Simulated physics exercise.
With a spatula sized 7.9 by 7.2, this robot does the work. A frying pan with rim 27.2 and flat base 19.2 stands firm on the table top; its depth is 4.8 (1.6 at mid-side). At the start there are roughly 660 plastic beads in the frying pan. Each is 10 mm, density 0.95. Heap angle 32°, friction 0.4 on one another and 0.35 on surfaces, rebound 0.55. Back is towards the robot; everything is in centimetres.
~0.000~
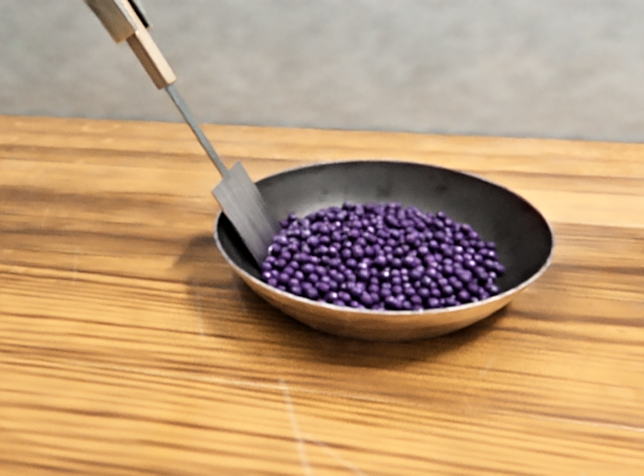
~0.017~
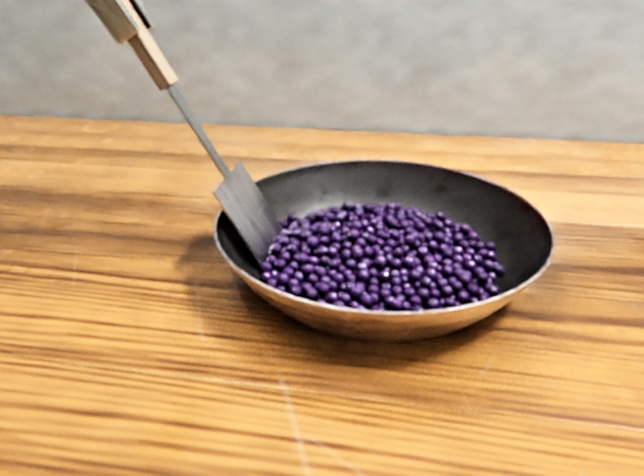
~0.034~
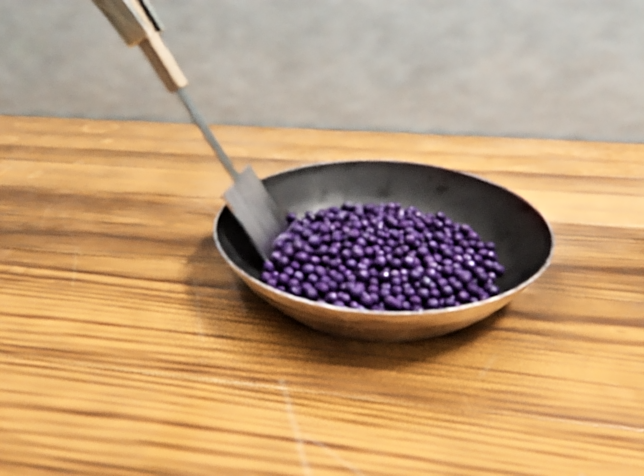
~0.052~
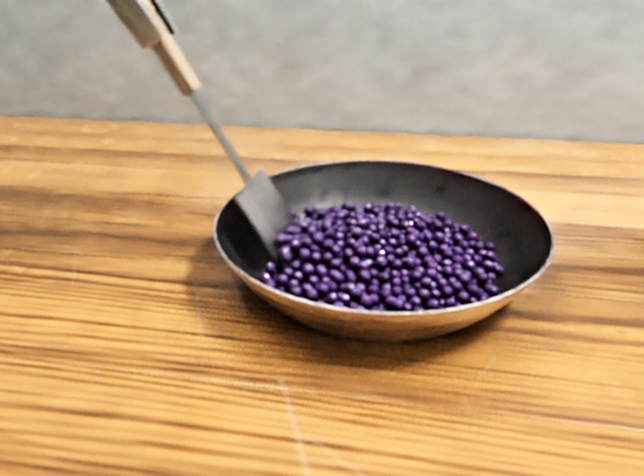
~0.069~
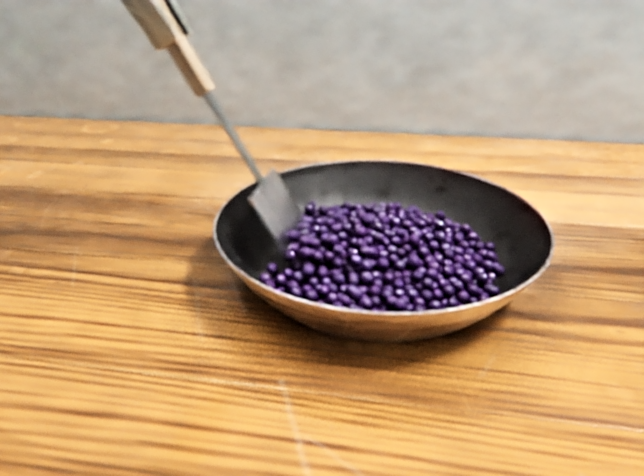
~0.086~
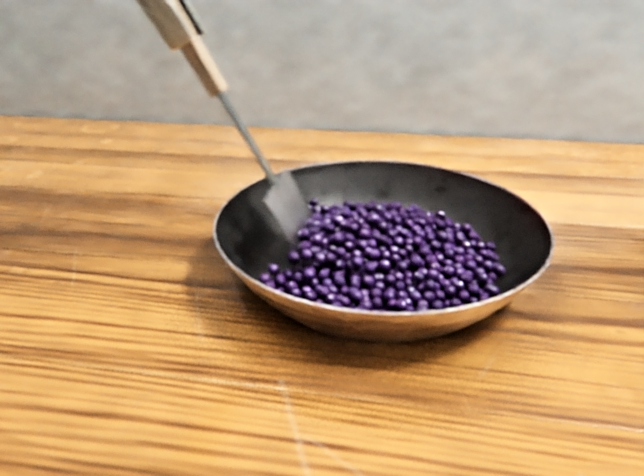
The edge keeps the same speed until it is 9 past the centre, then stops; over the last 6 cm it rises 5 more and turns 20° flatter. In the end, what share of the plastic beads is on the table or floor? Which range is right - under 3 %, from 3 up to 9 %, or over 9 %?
Right range: From 3 up to 9 %.
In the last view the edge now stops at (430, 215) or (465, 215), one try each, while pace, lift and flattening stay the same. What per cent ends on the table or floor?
Around 0 per cent for the first try and 0 per cent for the second.
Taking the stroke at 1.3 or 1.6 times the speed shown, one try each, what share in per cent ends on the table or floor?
Close to 10 and 10 percent respectively.
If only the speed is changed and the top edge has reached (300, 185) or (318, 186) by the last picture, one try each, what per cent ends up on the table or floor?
Some 10 and 15 per cent.
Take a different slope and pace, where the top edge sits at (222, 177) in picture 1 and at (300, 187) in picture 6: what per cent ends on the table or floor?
15 per cent.
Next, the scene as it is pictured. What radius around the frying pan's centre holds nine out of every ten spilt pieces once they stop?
45 cm.
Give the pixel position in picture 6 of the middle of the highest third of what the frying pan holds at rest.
Pixel position: Approx. (479, 253).
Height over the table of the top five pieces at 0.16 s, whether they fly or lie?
Around 5 cm above the table.
By 0.16 s, sloping 61°, highest piece 5 above the table; 655 in the frying pan.
By 0.24 s, sloping 54°, highest piece 6 above the table; 655 in the frying pan.
By 0.48 s, sloping 41°, highest piece 5 above the table; 622 in the frying pan, 33 on the table or floor.
By 1.53 s, sloping 41°, highest piece 5 above the table; 622 in the frying pan, 33 on the table or floor.
Final count, 622 in the frying pan, 33 on the table or floor. That is 5 % on the table or floor.
